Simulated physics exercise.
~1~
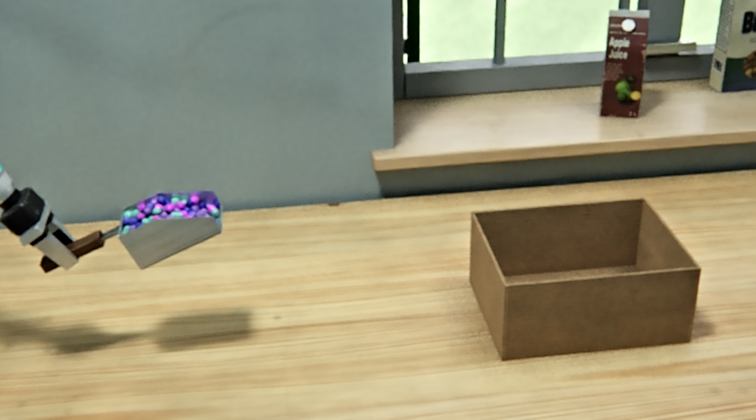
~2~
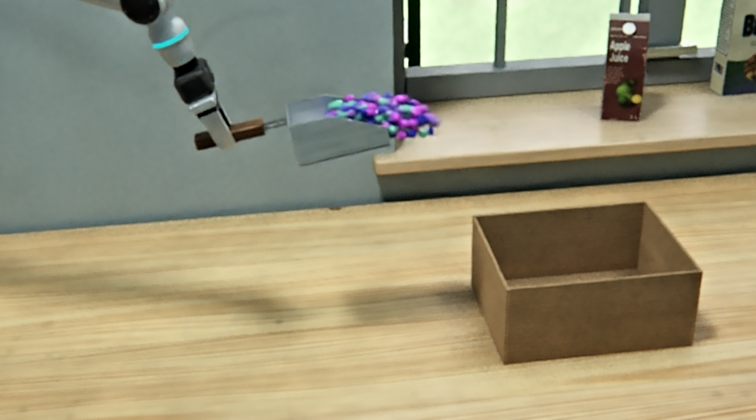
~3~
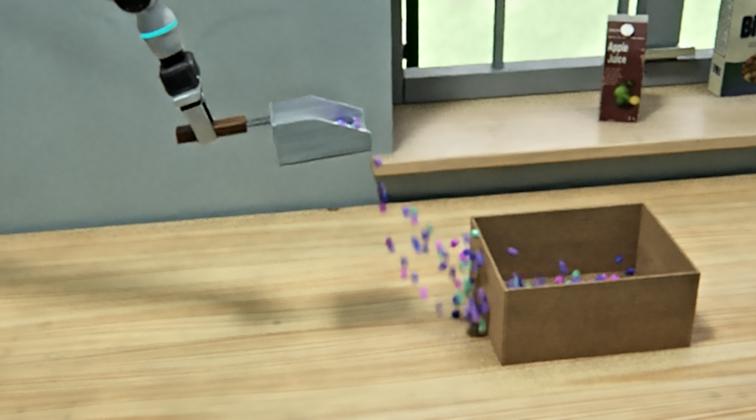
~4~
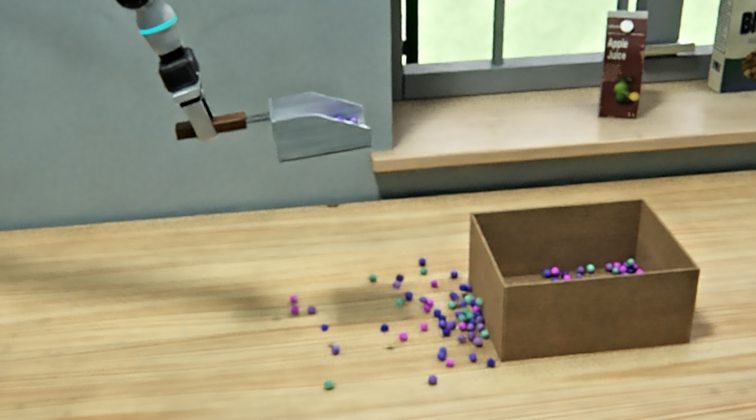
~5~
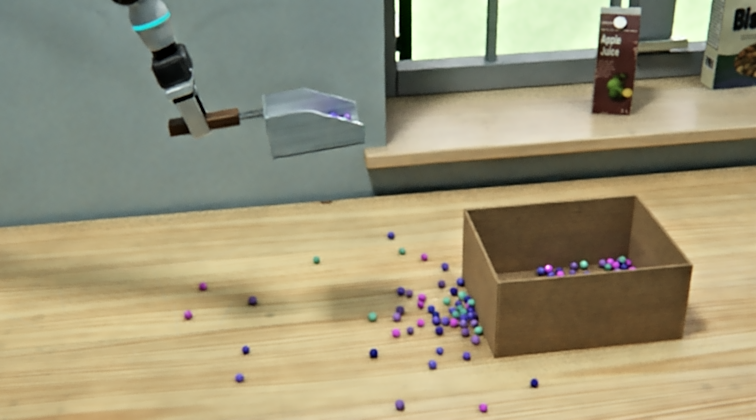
A robot arm swings a scoop of colorful sweets, spilling them into and beside a box.
